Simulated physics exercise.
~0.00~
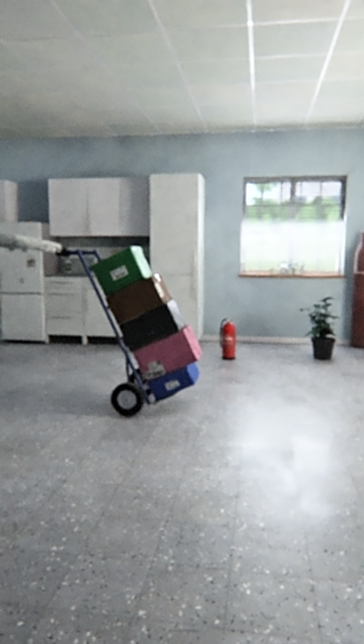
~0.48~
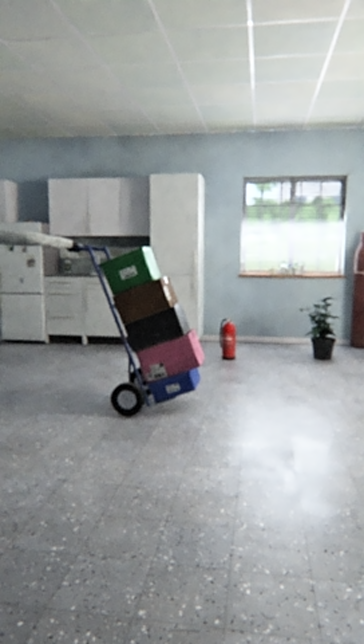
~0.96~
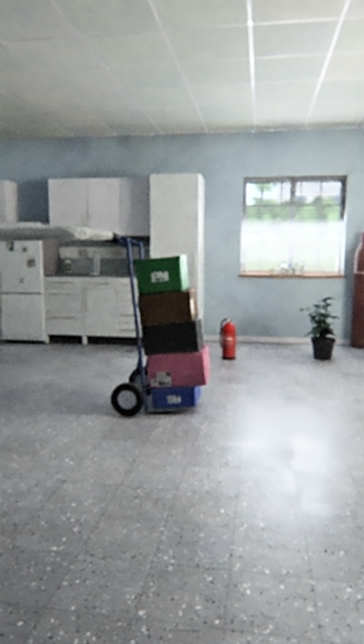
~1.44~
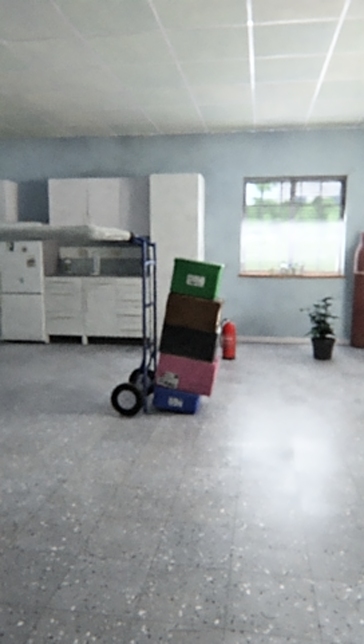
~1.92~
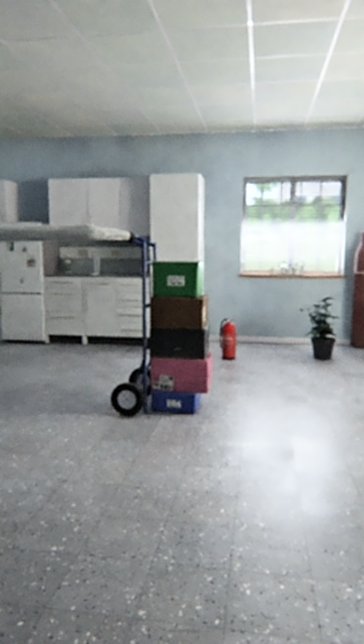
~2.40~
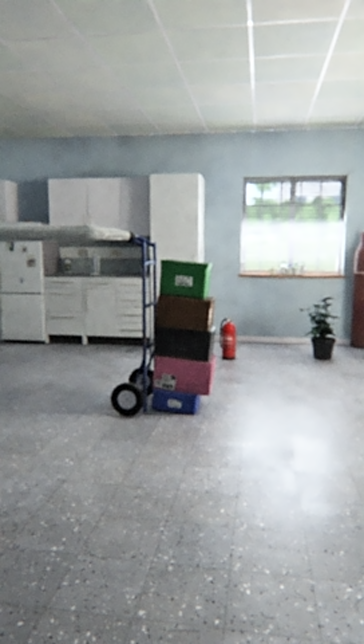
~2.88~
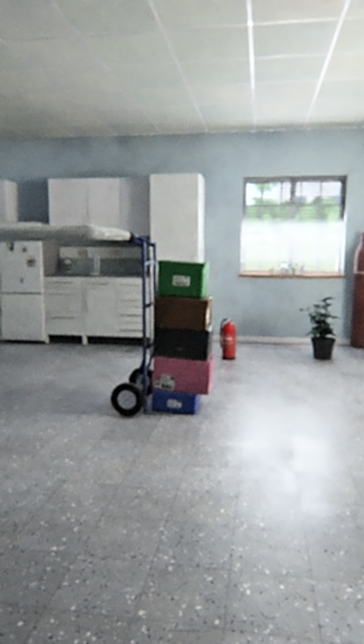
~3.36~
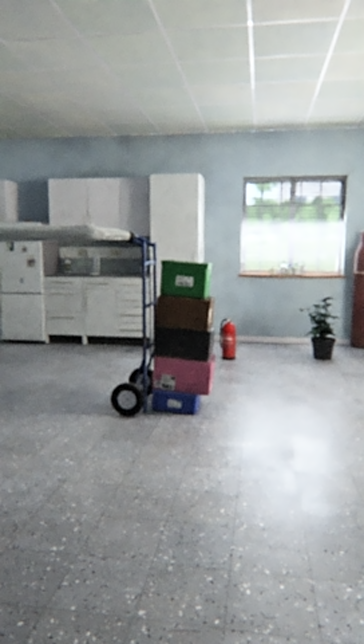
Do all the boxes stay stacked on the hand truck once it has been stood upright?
Yes, all of them stay on. The stack leans to the right as the truck comes upright, then rocks back and settles with the green box still on top.
